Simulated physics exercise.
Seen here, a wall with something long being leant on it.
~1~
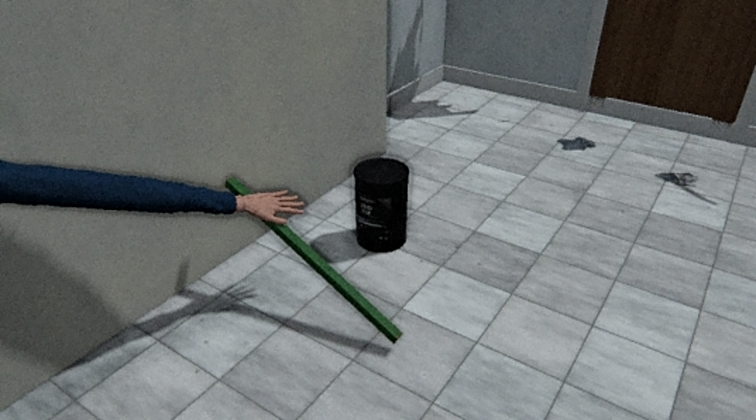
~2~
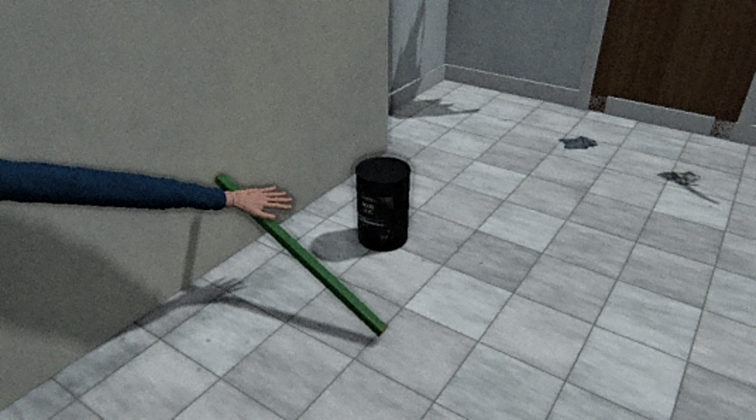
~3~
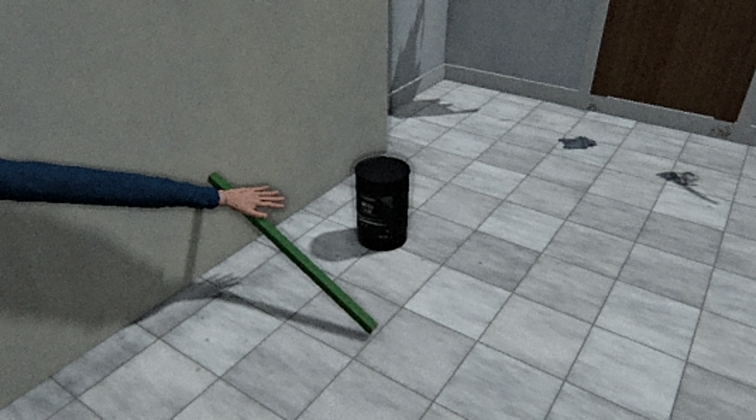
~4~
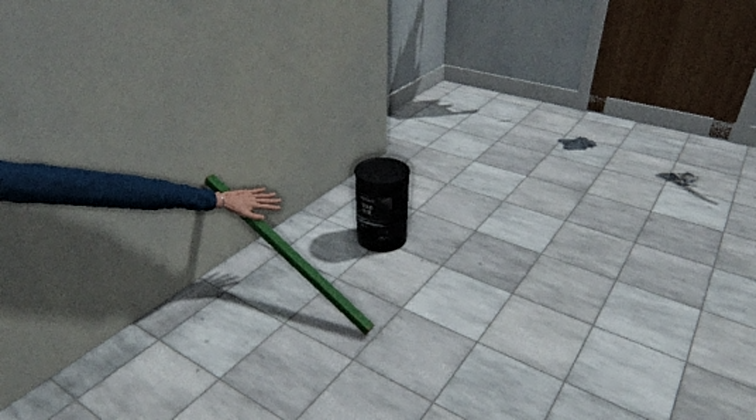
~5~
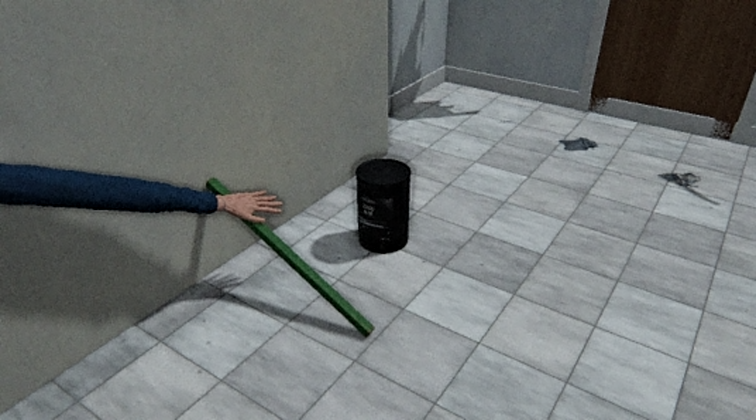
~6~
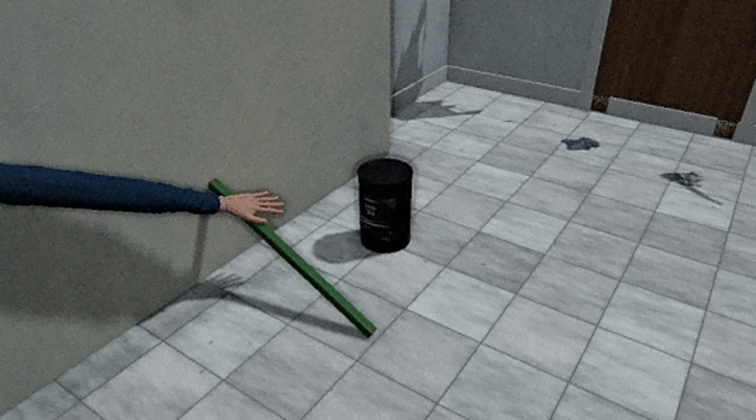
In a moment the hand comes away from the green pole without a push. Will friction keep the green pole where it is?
In the end the pole slips out.
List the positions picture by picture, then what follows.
On its way; green pole (311, 257); black pail (381, 205), in the first frame.
On its way; green pole (298, 252); black pail (383, 204), in the second frame.
On its way; green pole (290, 250); black pail (382, 204), in the third frame.
On its way; green pole (286, 252); black pail (382, 205), in the fourth frame.
Leant on the wall, still held; green pole (287, 254); black pail (383, 206), in the fifth frame.
Leant on the wall, still held; green pole (289, 255); black pail (385, 206), in the sixth frame.
Then, 0.40 s on from there, green pole sunk by 27° near (304, 300).
Then, 0.60 s on from there, as before.
In the end, moved from the start, green pole; black pail unmoved. At the end, from the last picture's camera, green pole near (304, 299). The pole gives way.
